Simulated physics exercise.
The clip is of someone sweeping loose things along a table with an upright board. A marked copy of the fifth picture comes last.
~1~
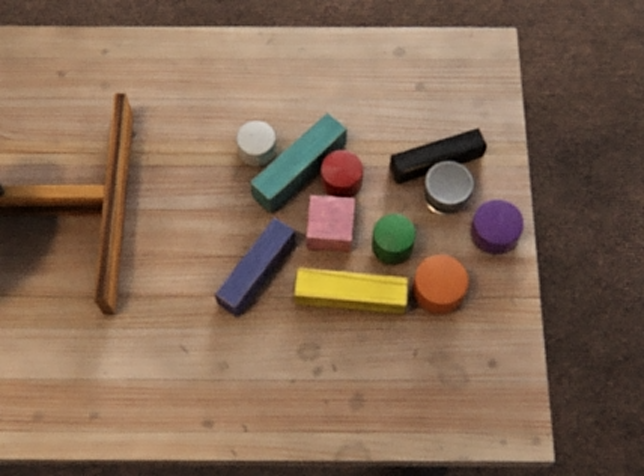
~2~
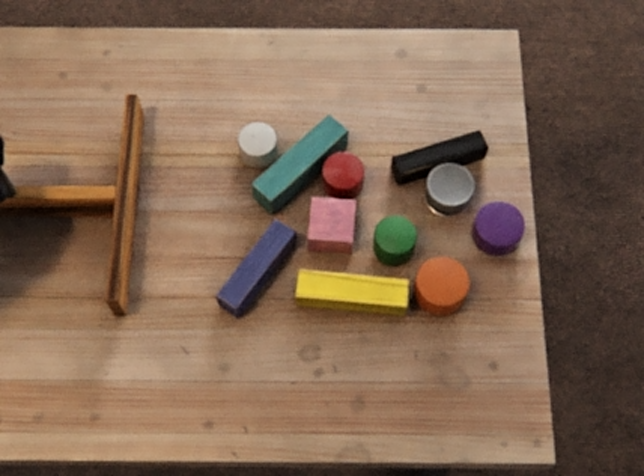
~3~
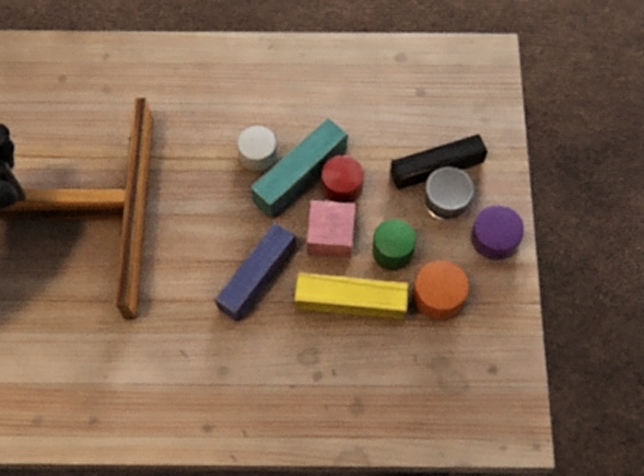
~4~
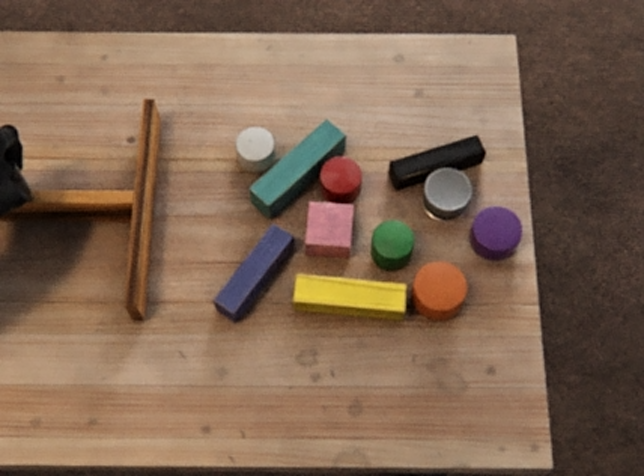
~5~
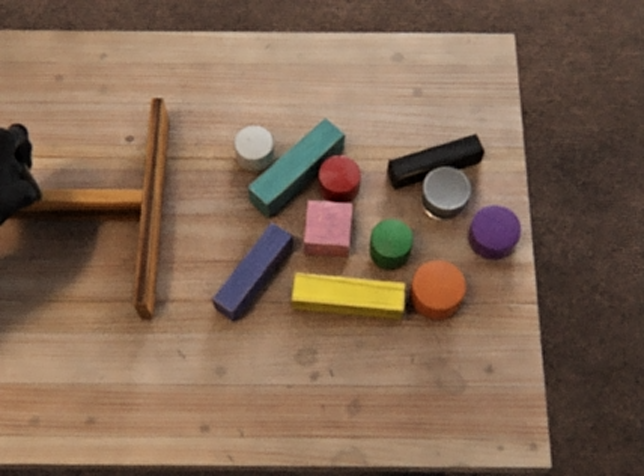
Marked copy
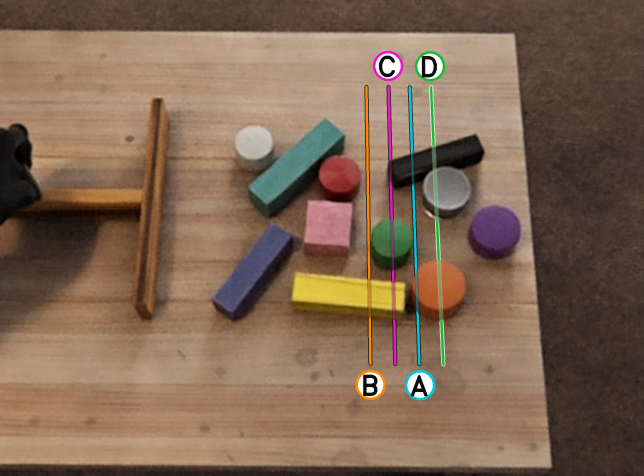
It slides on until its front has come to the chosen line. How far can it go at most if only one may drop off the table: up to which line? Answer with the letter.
At C, and not beyond.
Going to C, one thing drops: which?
The orange tin goes over.
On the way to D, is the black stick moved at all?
Yes.
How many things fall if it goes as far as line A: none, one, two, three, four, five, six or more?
In all, two.
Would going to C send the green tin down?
No.
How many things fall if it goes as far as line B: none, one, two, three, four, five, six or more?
In all, none.
On the marked copy, A at (414, 217); B at (368, 217); C at (392, 217); D at (437, 217).
Taking C. A third of the way, board (236, 197); white tin (266, 149); blue bar (266, 271).
Two thirds of the way, board (323, 197); orange tin (493, 289); black stick (448, 159).
When it is over, board (389, 198); orange tin over the edge; purple tin (525, 235); one fallen.
As for the rest, A drops two; B is within the limit but short; D drops three.
